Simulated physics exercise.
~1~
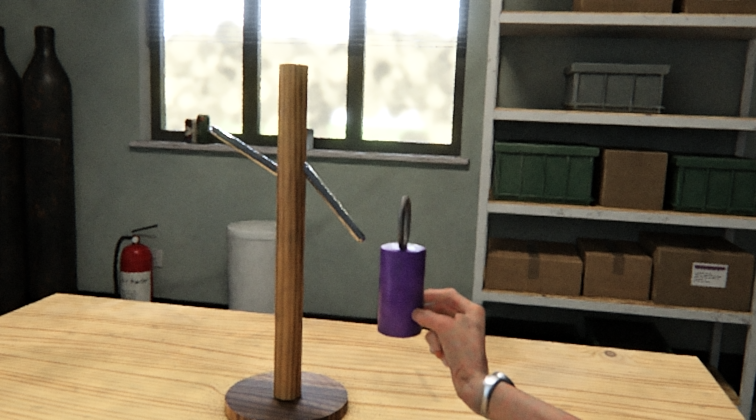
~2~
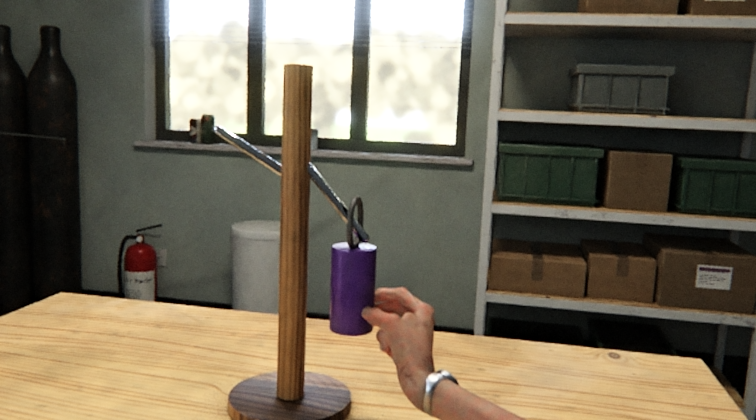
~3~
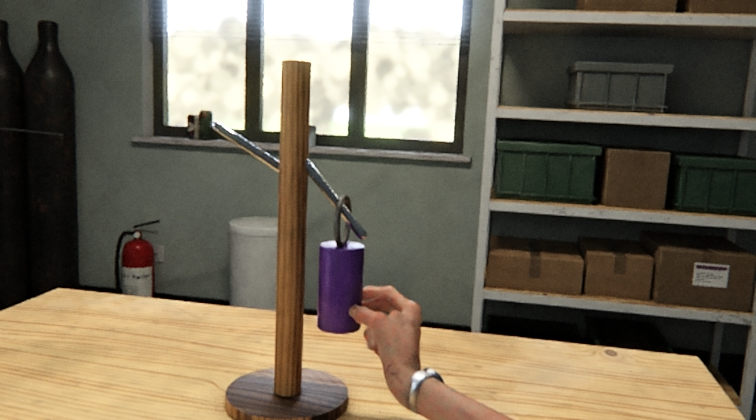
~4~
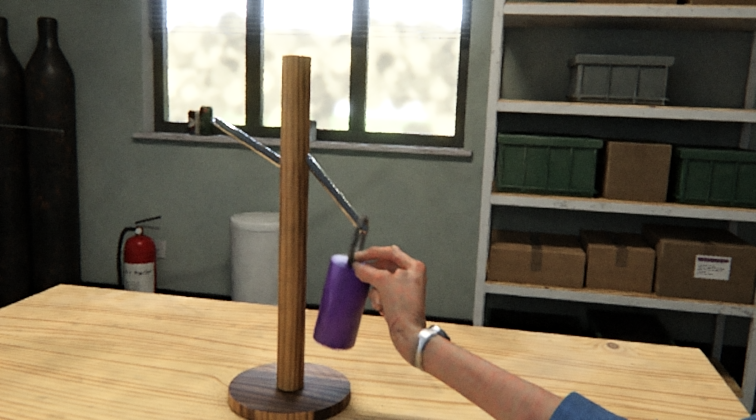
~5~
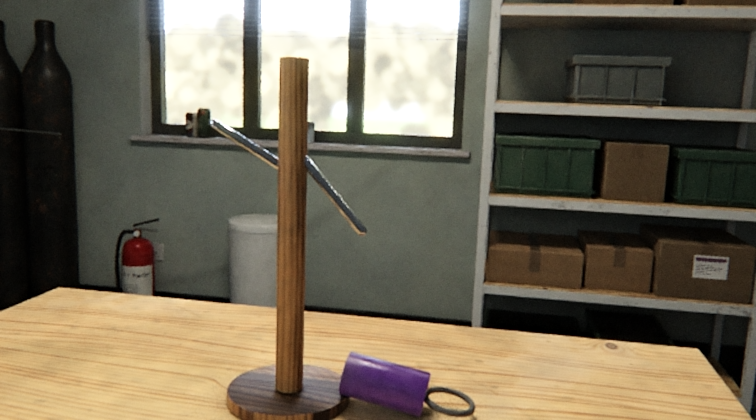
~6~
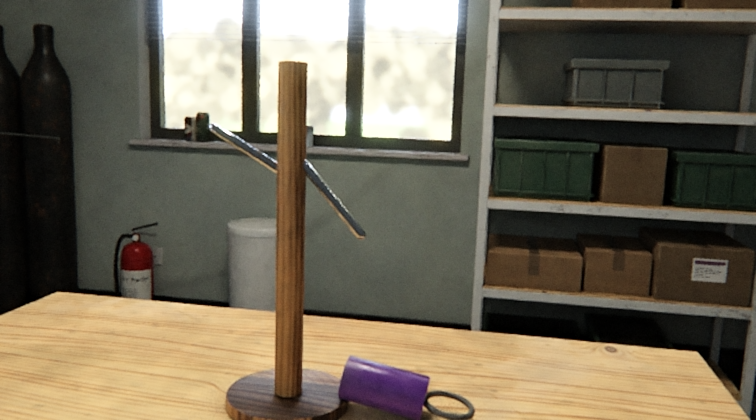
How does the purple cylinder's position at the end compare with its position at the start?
At the start it is held upright in the air by a hand, to the right of the stand. At the end it is lower down, lying on its side on the table beside the base of the stand.
